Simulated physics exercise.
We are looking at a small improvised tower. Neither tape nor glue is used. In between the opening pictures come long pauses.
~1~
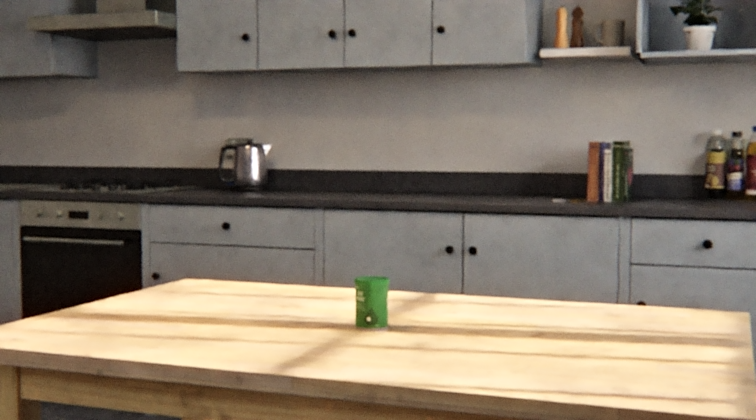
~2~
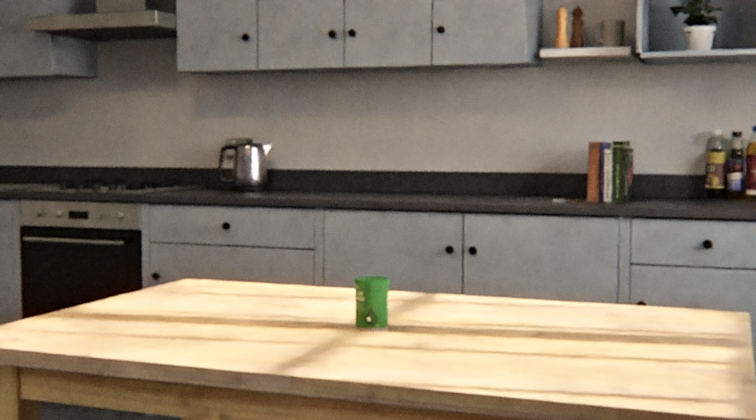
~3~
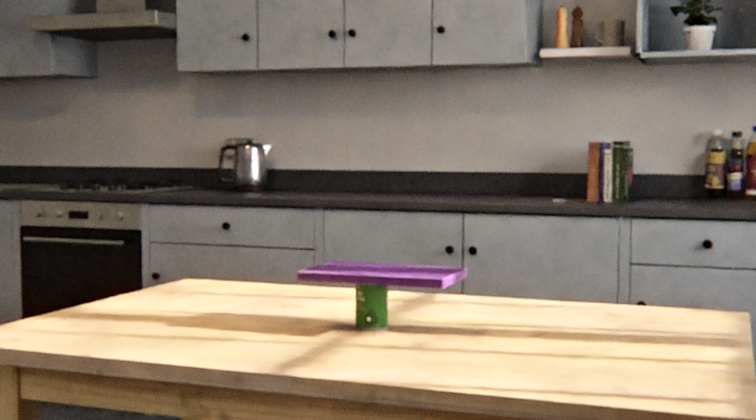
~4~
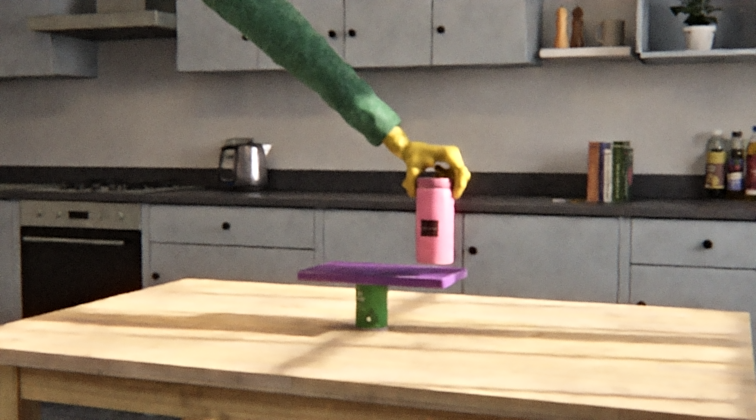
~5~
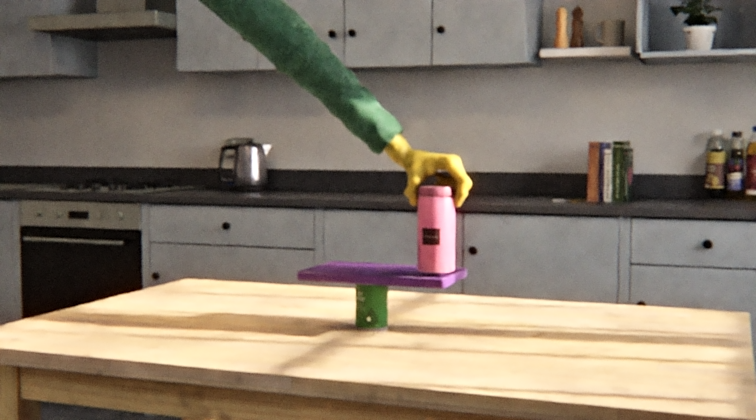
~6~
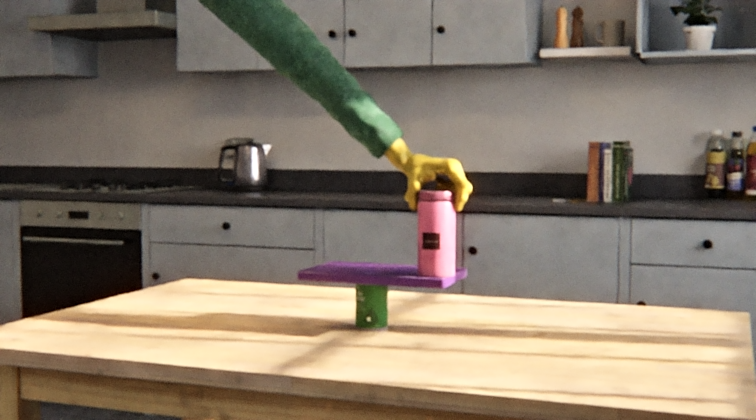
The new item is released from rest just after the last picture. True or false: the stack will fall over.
True.
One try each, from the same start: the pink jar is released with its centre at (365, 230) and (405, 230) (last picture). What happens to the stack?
Result one: The stack stands. Result two: The stack falls.
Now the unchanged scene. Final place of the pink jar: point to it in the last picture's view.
At about (533, 321).
Then, 0.30 s on from there, pink jar now fallen; purple lid turned 51° from how it was put.
Then, 0.40 s on from there, purple lid turned 47° from how it was put.
Then, 0.90 s on from there, purple lid turned 29° from how it was put.
In the end, fallen, pink jar; moved from the start, purple lid; green tin unmoved. At the end, from the last picture's camera, pink jar near (534, 320). The stack comes apart.
